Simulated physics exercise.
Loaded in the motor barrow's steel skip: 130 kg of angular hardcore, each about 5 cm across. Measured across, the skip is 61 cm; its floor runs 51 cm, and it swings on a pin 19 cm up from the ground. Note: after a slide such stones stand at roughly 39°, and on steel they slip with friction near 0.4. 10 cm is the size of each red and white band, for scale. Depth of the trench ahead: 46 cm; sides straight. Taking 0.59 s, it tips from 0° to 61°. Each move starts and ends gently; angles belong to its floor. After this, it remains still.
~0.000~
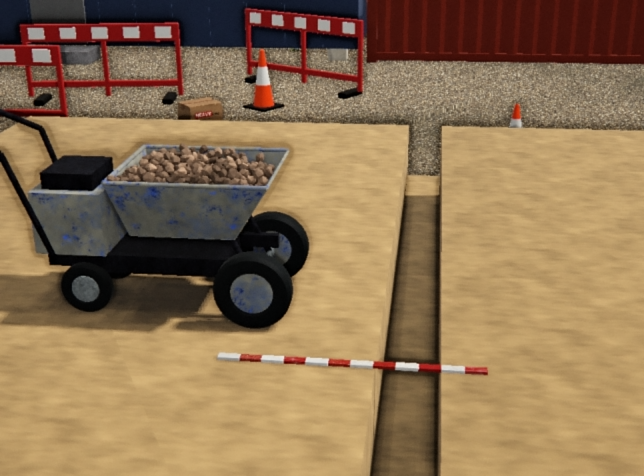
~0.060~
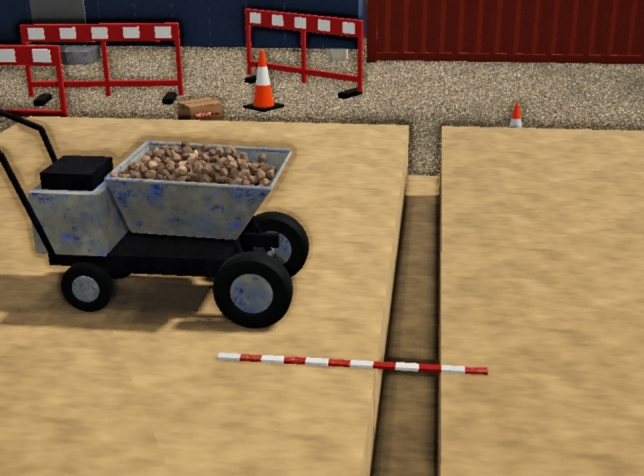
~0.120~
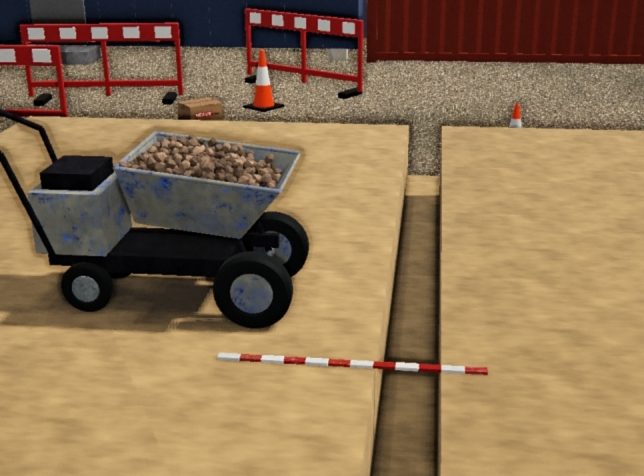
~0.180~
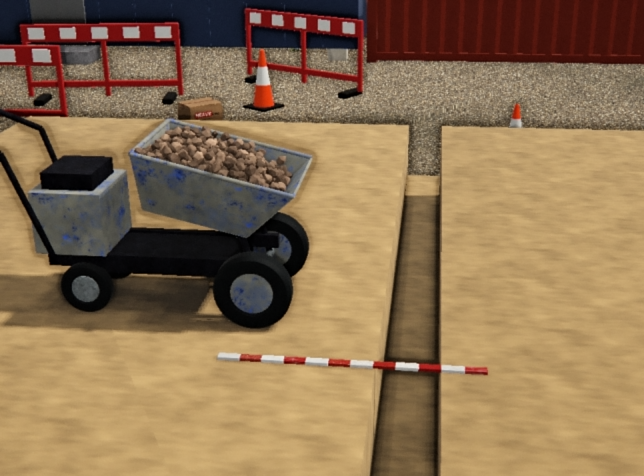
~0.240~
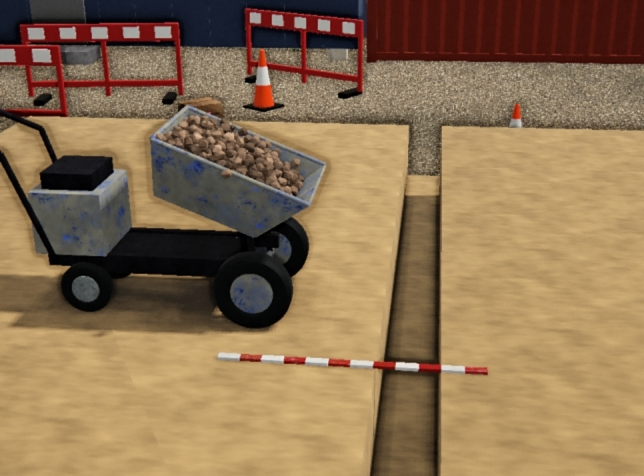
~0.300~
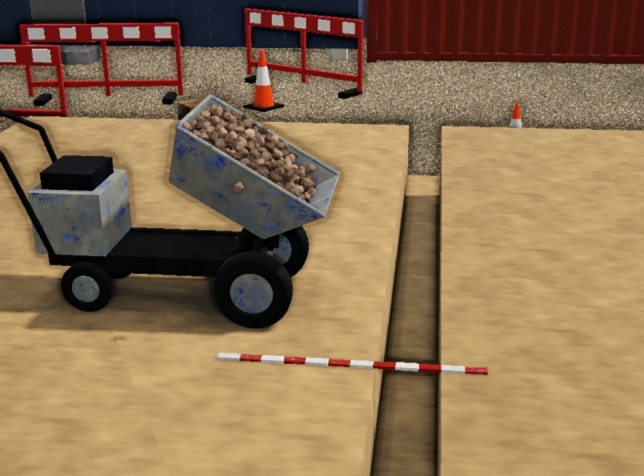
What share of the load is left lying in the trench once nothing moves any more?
About 41 per cent.
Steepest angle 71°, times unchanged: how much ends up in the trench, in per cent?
Then about 55 per cent.
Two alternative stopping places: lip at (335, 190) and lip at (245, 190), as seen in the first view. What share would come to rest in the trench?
I'd expect some 5 per cent, then some 45.
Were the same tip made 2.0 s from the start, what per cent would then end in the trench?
With that change, it comes to around 30 per cent.
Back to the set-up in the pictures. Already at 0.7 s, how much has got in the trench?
By that moment, roughly 15 per cent of the load.
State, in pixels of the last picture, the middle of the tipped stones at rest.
(424, 374).
After 0.4 s the floor is at 51°; 100 % in the skip; the foremost stones are at (341, 224).
After 0.7 s the floor is at 61°; 83 % in the skip, 4 % short of the trench, 13 % in the trench; the foremost stones are at (438, 318).
After 1.0 s the floor is at 61°; 49 % in the skip, 2 % short of the trench, 33 % in the trench, 16 % past the trench; the foremost stones are at (546, 323).
After 3.0 s the floor is at 61°; 41 % in the skip, 1 % short of the trench, 41 % in the trench, 16 % past the trench; the foremost stones are at (617, 315).
